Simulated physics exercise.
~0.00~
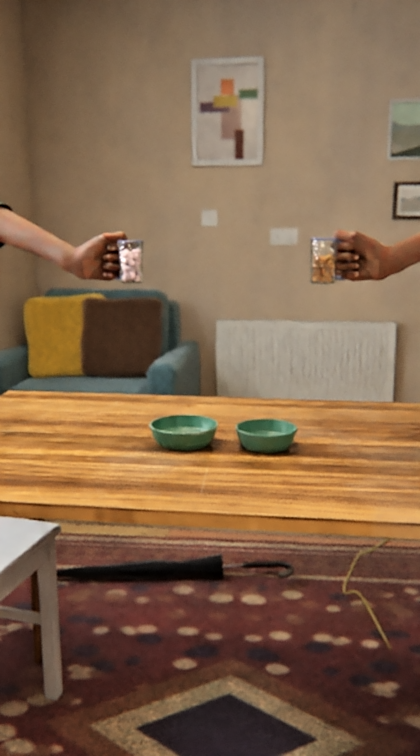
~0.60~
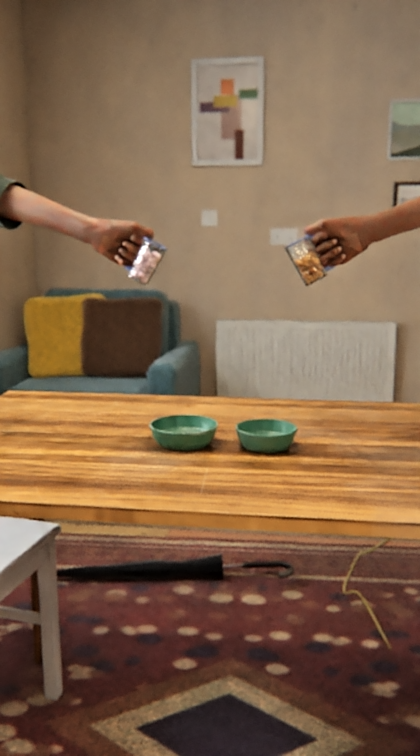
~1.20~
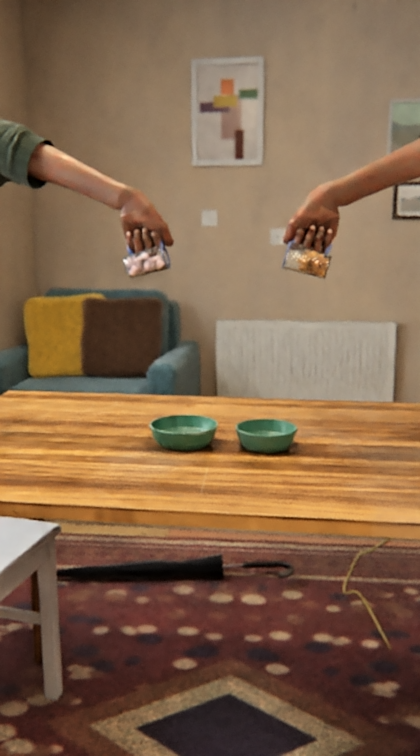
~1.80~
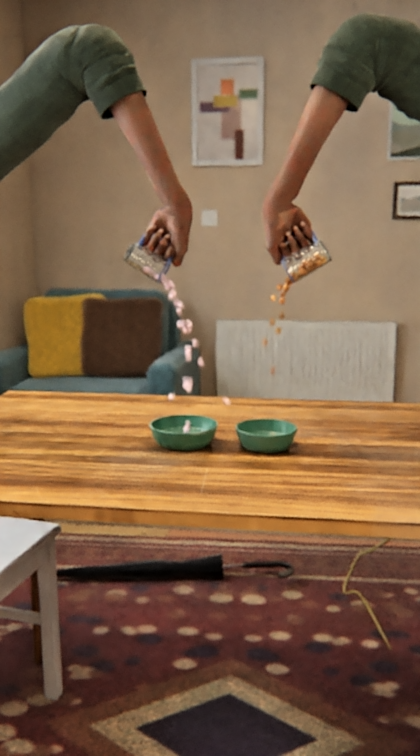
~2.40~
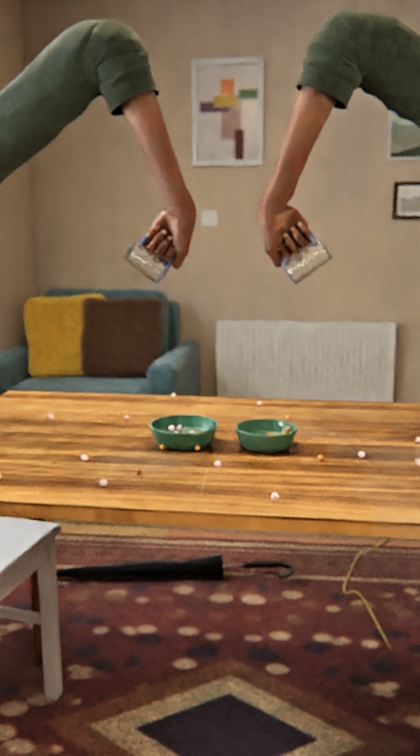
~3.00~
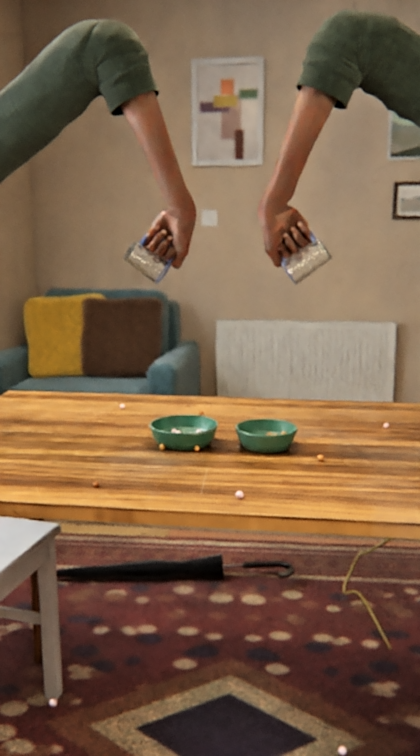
Two hands tipping clear cups of pink and orange pieces over green dishes, some landing inside and others scattering across the table.
